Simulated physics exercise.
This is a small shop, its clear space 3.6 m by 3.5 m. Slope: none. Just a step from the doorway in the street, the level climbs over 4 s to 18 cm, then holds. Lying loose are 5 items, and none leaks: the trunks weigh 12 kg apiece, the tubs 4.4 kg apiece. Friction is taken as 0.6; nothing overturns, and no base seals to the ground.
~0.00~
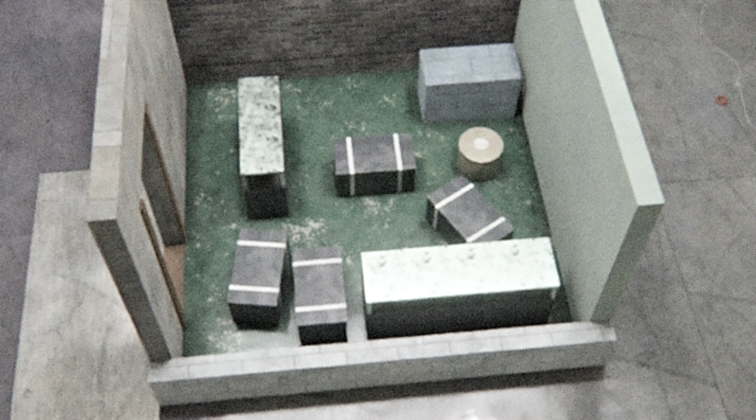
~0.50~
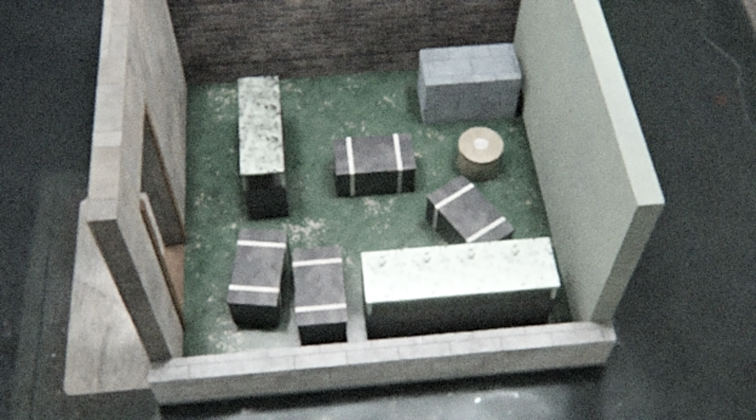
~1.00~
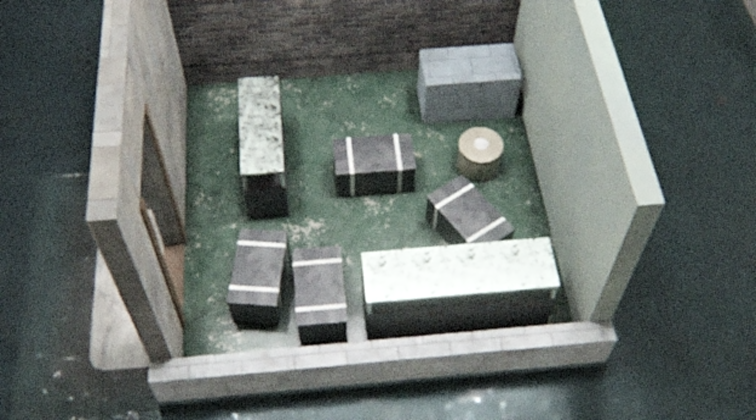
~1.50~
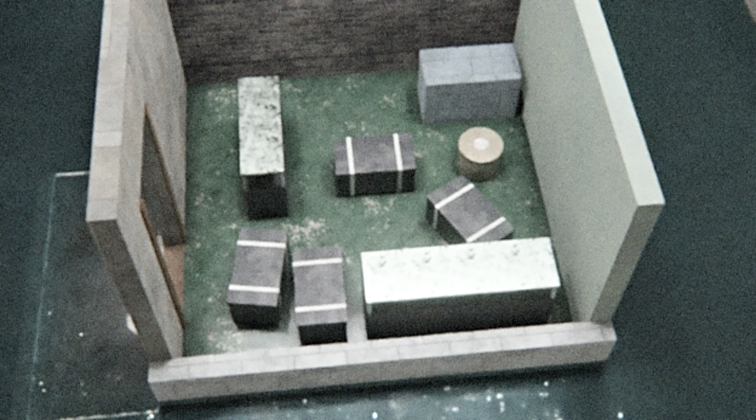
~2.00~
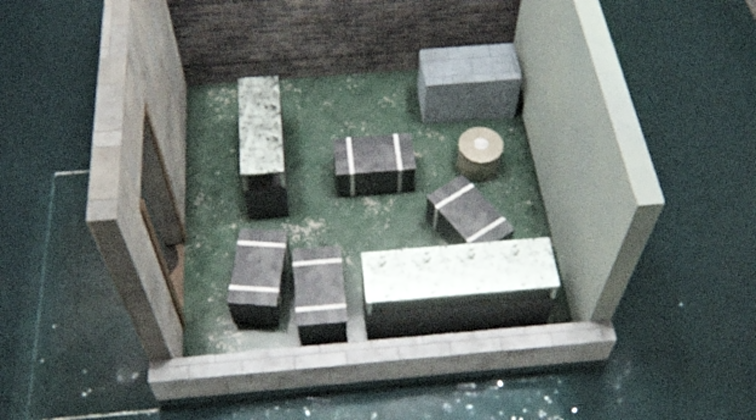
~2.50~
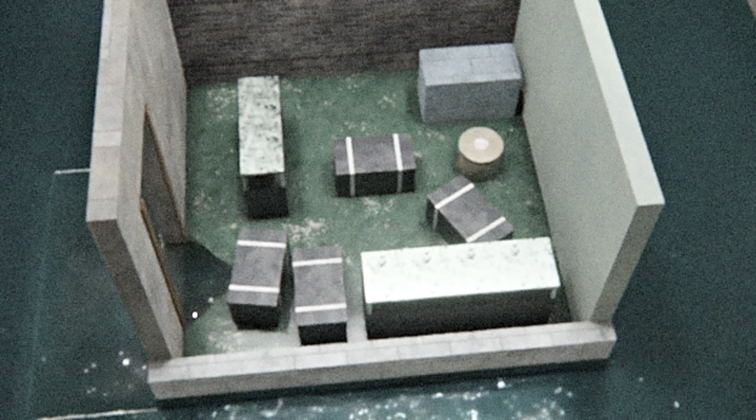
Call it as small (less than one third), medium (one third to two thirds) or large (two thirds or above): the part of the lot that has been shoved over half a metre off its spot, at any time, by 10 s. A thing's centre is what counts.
Large.
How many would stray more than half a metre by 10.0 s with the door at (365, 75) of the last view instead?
The answer would then be 4.
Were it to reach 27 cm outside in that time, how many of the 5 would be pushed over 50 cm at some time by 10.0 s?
The answer would then be 5.
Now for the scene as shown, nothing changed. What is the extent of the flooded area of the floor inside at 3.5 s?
Wet: Near 1.5 m2.
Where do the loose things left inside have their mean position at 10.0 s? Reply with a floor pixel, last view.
They're centred close to (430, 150).
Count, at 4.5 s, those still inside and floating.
The number is 1.
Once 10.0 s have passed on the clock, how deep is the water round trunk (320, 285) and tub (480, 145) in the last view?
Depth approx. 9 cm / 9 cm.
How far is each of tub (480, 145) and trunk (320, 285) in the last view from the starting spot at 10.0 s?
In that order: 50 cm, 200 cm.
After 3.5 s 0 of 5 are over 50 cm from their spots; 0 afloat.
After 4.5 s 0 of 5 are over 50 cm from their spots; 1 afloat.
After 7.0 s 1 of 5 are over 50 cm from their spots; 3 afloat.
After 10.0 s 5 of 5 are over 50 cm from their spots, and 5 have been at some point; 5 afloat.
